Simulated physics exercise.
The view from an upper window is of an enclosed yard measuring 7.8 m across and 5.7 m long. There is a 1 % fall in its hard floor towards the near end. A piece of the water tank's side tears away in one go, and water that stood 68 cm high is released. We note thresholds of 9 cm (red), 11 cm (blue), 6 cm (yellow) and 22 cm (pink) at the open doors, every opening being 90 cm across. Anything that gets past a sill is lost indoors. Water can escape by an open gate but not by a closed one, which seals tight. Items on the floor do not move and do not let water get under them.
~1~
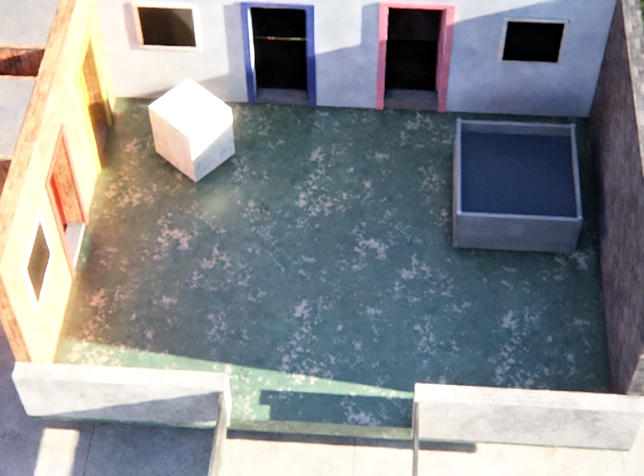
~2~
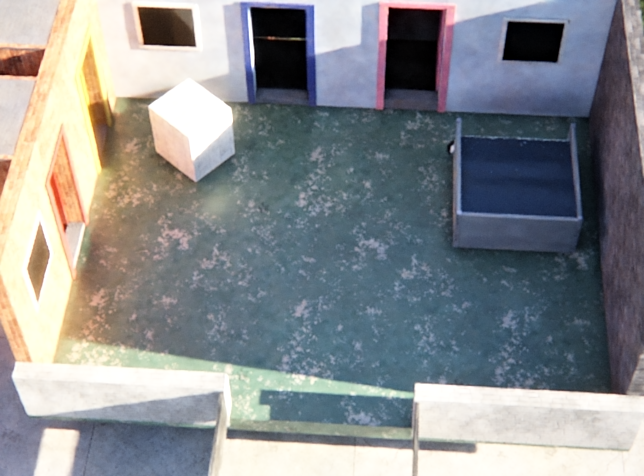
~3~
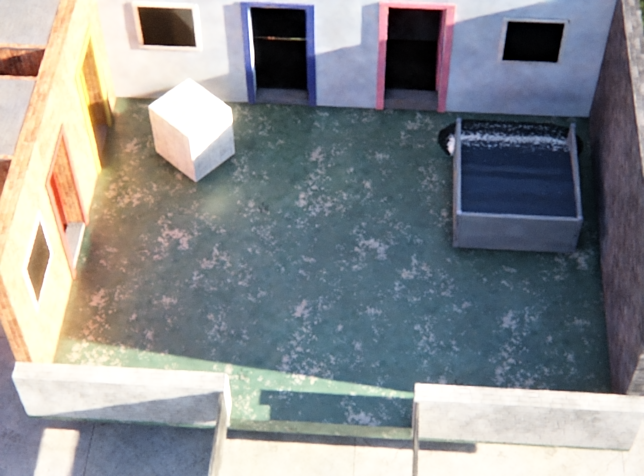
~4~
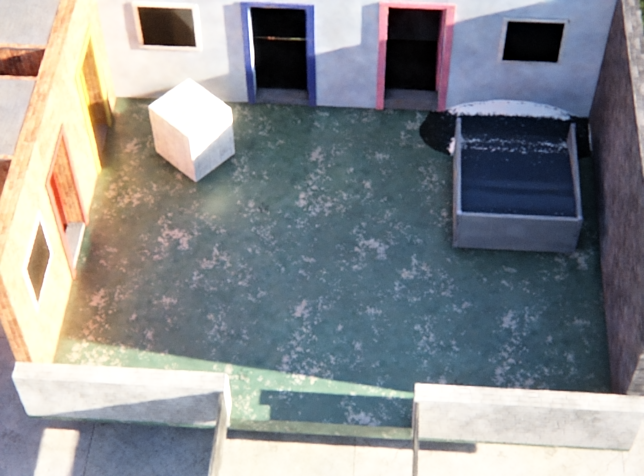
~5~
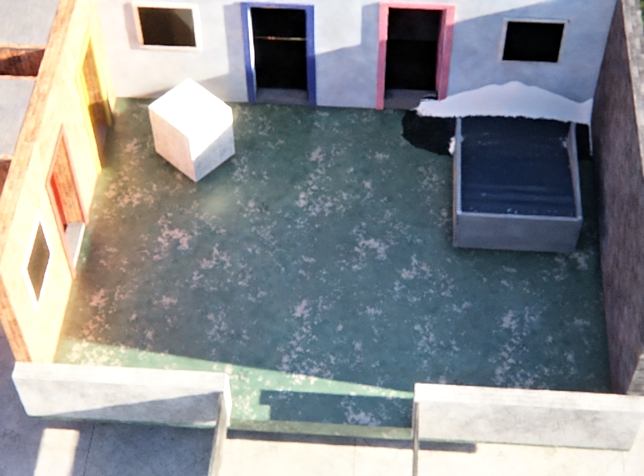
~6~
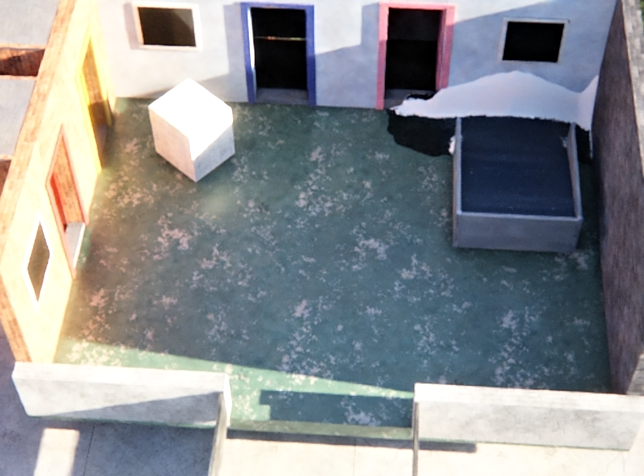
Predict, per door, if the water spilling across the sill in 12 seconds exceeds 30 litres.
My prediction: At the red door I expect the water to hold within the limit; at the blue door I expect the water to hold within the limit; at the yellow door I expect the water to hold within the limit; at the pink door I expect the water to hold within the limit.
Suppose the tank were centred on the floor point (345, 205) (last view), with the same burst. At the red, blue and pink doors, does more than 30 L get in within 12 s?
Lab note: Vs limit, red door limit held; blue door limit broken; pink door limit broken.
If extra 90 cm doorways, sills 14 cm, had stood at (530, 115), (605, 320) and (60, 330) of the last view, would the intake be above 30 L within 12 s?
So, in the order given, it's beyond the mark, then shy of the mark, then shy of the mark.
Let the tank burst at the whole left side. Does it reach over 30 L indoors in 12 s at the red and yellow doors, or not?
Red goes beyond, yellow goes beyond, judged against that limit.
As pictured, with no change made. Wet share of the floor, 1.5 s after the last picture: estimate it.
Covered: Roughly 25 %.
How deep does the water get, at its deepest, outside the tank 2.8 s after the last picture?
Depth: Approx. 22 cm.
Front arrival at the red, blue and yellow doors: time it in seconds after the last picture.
Red: 2.6 s; blue: 0.8 s; yellow: 2.4 s.
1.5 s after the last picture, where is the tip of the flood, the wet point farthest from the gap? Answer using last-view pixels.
Around pixel (201, 105).
Then, 0.7 s after the last picture water covers 10 % of the floor and is deepest (56 cm) near (583, 122); red door not reached, blue door not reached, yellow door not reached, pink door 21 cm at the sill, 1 L in.
Then, 1.5 s after the last picture water covers 25 % of the floor and is deepest (38 cm) near (573, 138); red door not reached, blue door 5 cm at the sill, 0 L in, yellow door not reached, pink door 18 cm at the sill, 3 L in.
Then, 2.8 s after the last picture water covers 50 % of the floor and is deepest (22 cm) near (608, 423); red door 5 cm at the sill, 0 L in, blue door 4 cm at the sill, 0 L in, yellow door 6 cm at the sill, 0 L in, pink door 12 cm at the sill, 3 L in.
Then, 6.3 s after the last picture water covers 80 % of the floor and is deepest (15 cm) near (72, 393); red door 5 cm at the sill, 1 L in, blue door 4 cm at the sill, 0 L in, yellow door 5 cm at the sill, 12 L in, pink door 8 cm at the sill, 3 L in.
Then, 11.3 s after the last picture water covers 90 % of the floor and is deepest (9 cm) near (110, 395); red door 6 cm at the sill, 1 L in, blue door 3 cm at the sill, 0 L in, yellow door 3 cm at the sill, 13 L in, pink door 4 cm at the sill, 3 L in.
